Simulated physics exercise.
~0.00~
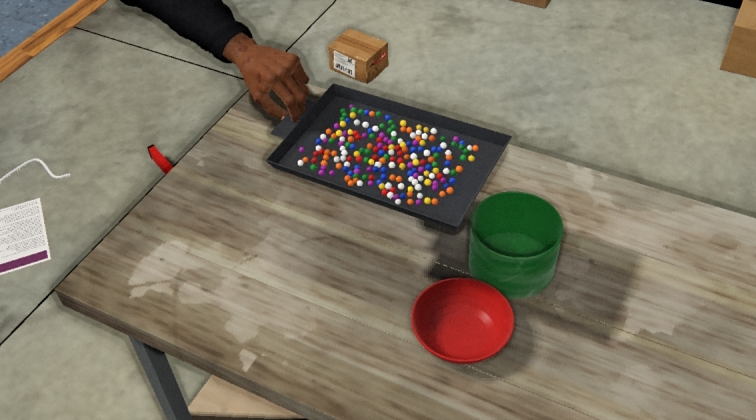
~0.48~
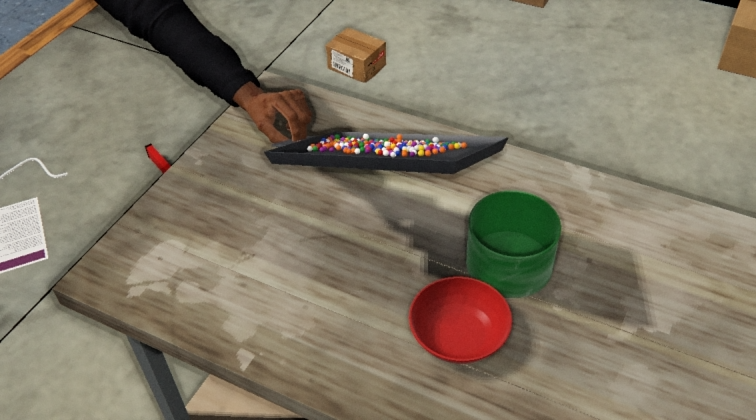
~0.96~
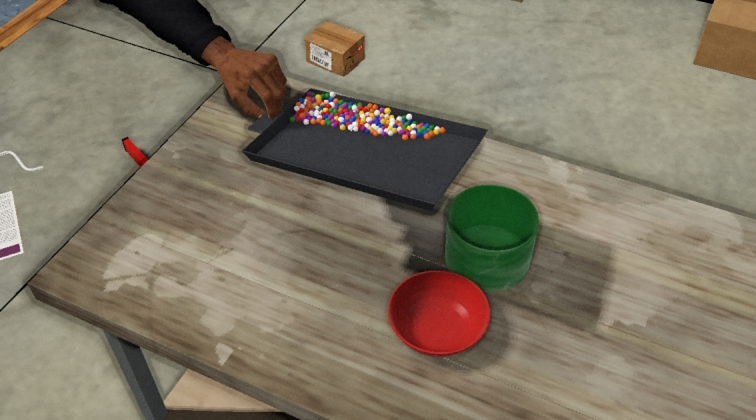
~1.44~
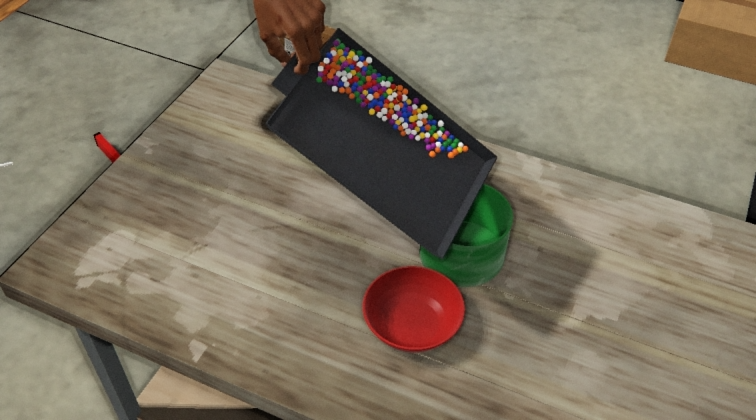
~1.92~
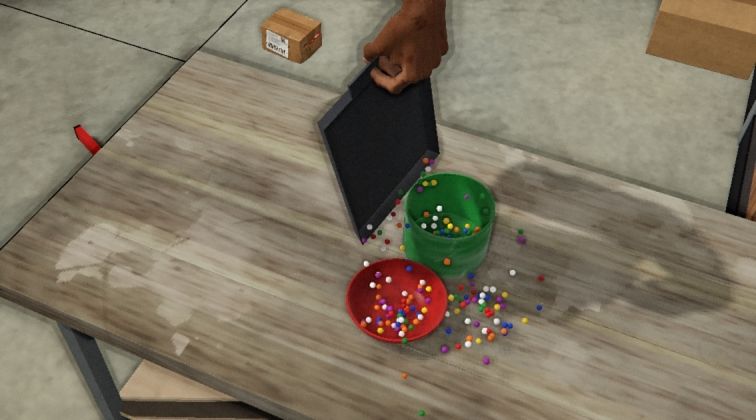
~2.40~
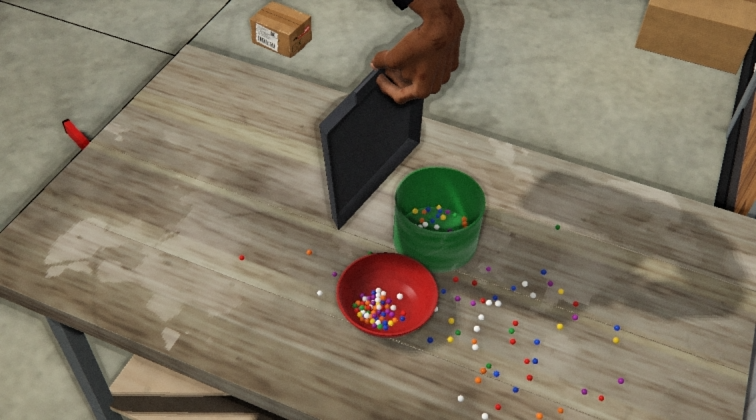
Hand-held tray of colourful beads tilting, levelling, then tipping steeply, spilling them into a red bowl, green pot and across the table.
